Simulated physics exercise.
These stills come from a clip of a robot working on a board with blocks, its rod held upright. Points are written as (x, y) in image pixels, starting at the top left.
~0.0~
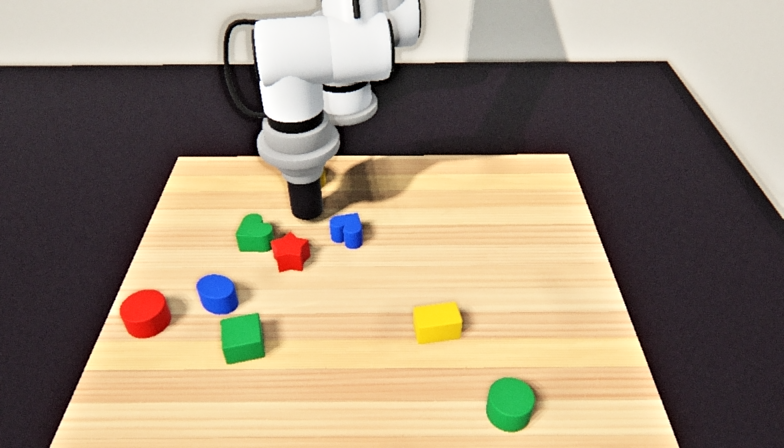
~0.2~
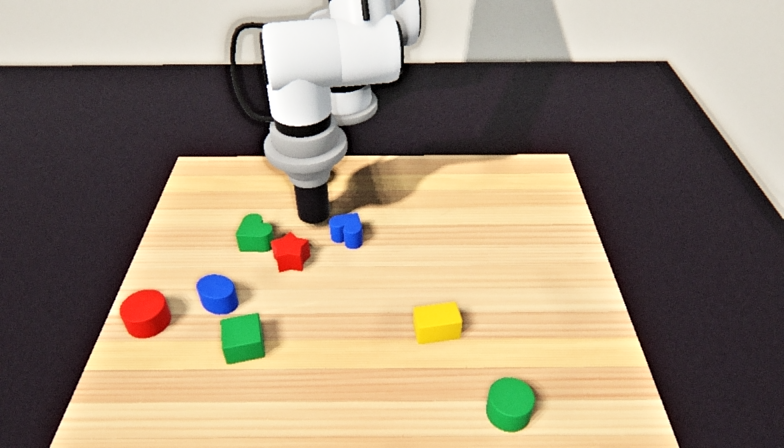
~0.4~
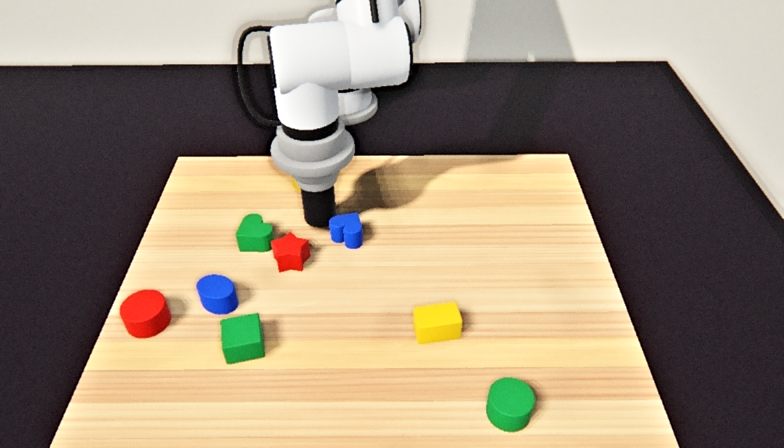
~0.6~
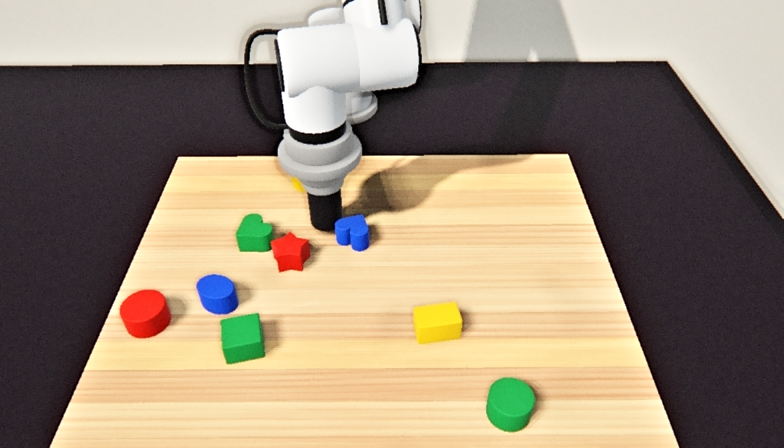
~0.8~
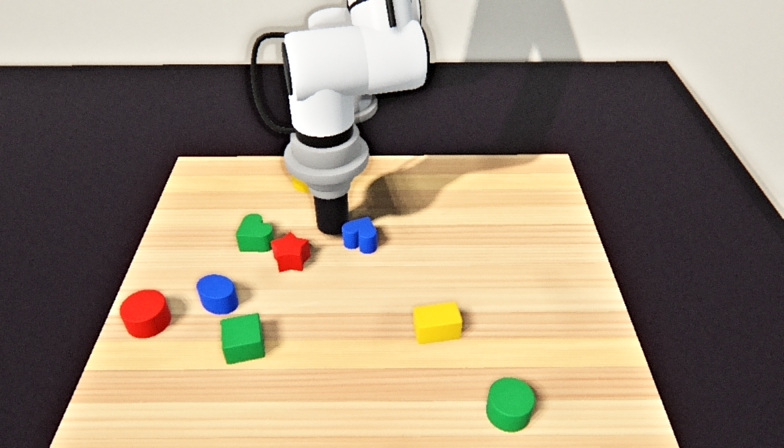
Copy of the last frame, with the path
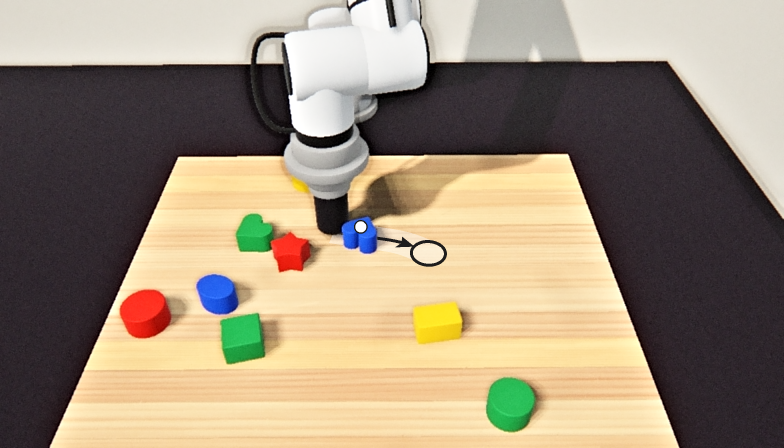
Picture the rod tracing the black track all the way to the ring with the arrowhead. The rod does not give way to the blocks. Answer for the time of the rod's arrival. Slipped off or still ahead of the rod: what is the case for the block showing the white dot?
The block showing the white dot stays in front.
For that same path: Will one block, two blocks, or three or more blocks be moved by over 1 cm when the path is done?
Answer: One block.
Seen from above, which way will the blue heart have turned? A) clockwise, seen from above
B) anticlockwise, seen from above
A: Clockwise, seen from above.
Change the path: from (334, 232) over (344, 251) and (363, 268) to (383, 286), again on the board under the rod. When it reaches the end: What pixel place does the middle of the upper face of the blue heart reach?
I'd guess (391, 240).
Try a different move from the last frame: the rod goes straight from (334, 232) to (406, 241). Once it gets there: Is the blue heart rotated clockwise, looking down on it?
Short answer: Yes.
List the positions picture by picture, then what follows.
The first picture shows lower end of the rod (307, 210), tops of blocks, red star-shaped block (289, 244), blue heart (347, 222).
The second picture shows rod (314, 214), blocks as before.
The third picture shows rod (321, 217), blocks as before.
The fourth picture shows rod (327, 221), blue heart (353, 224).
The fifth picture shows rod (333, 224), red star-shaped block (289, 244), blue heart (361, 227).
The drawn path runs from (334, 232) via (382, 239), ending at (428, 253); the dot is on the blue heart.
What follows on the original path. One third of the way, rod (367, 229); blue heart (393, 236), turned 20° clockwise.
Two thirds of the way, rod (399, 234); blue heart (419, 246), turned 50° clockwise.
At the end, rod (429, 246); red star-shaped block not moved; blue heart (439, 262), turned 90° clockwise.
